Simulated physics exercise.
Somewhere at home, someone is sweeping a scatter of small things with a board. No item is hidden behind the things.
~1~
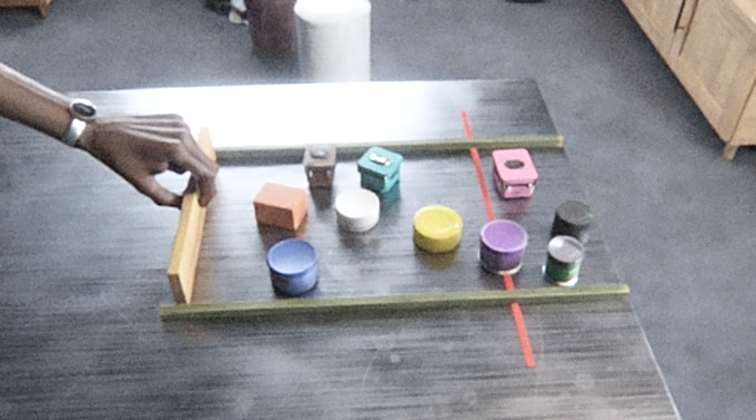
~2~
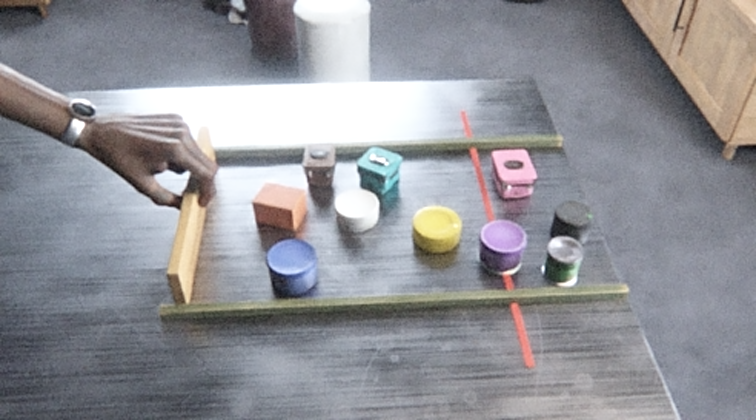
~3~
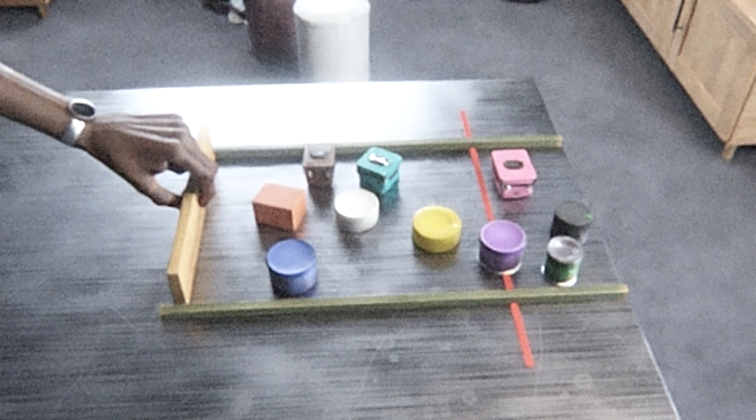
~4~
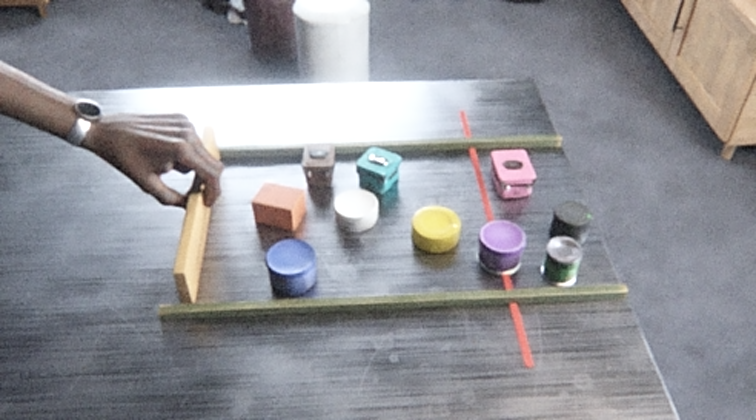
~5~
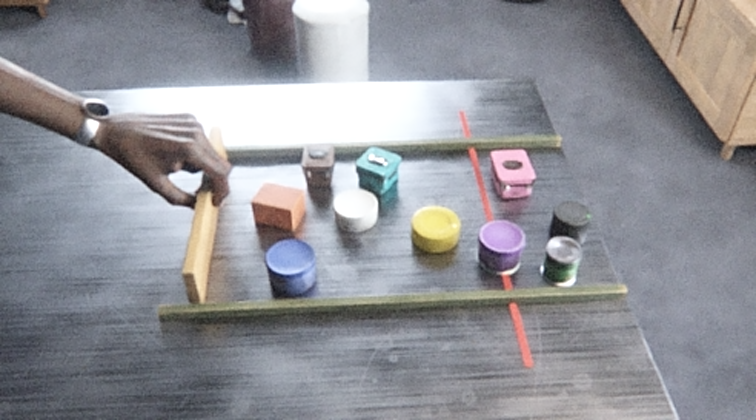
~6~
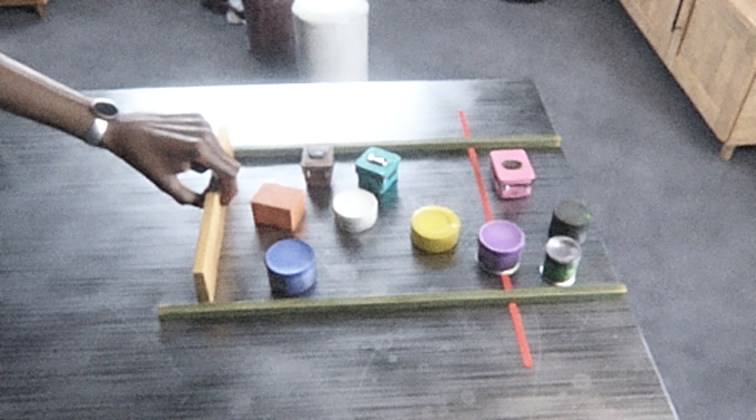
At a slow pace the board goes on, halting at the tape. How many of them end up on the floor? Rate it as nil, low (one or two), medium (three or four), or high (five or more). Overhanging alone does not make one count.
Nil.
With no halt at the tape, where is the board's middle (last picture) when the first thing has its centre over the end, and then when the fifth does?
I'd say close to (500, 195), then close to (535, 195).
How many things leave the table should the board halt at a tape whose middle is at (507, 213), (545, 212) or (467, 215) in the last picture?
The counts: 1, 6 and 0.
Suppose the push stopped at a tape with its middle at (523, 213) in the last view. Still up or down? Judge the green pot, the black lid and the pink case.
In order, the green pot keeps its spot, then the black lid goes off the edge, then the pink case goes off the edge.
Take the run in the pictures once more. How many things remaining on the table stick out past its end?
The count is 2.
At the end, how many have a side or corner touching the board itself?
4 are in contact with it.
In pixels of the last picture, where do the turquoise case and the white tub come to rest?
The first comes to rest at (524, 165), and the second at (549, 197).
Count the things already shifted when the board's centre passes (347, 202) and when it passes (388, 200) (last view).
The number moved is 5 and then 5.
Early on, none off yet; black lid at rest near (569, 224); green pot at rest near (561, 261); pink case at rest near (511, 174).
Finally, the number that fall off is zero.
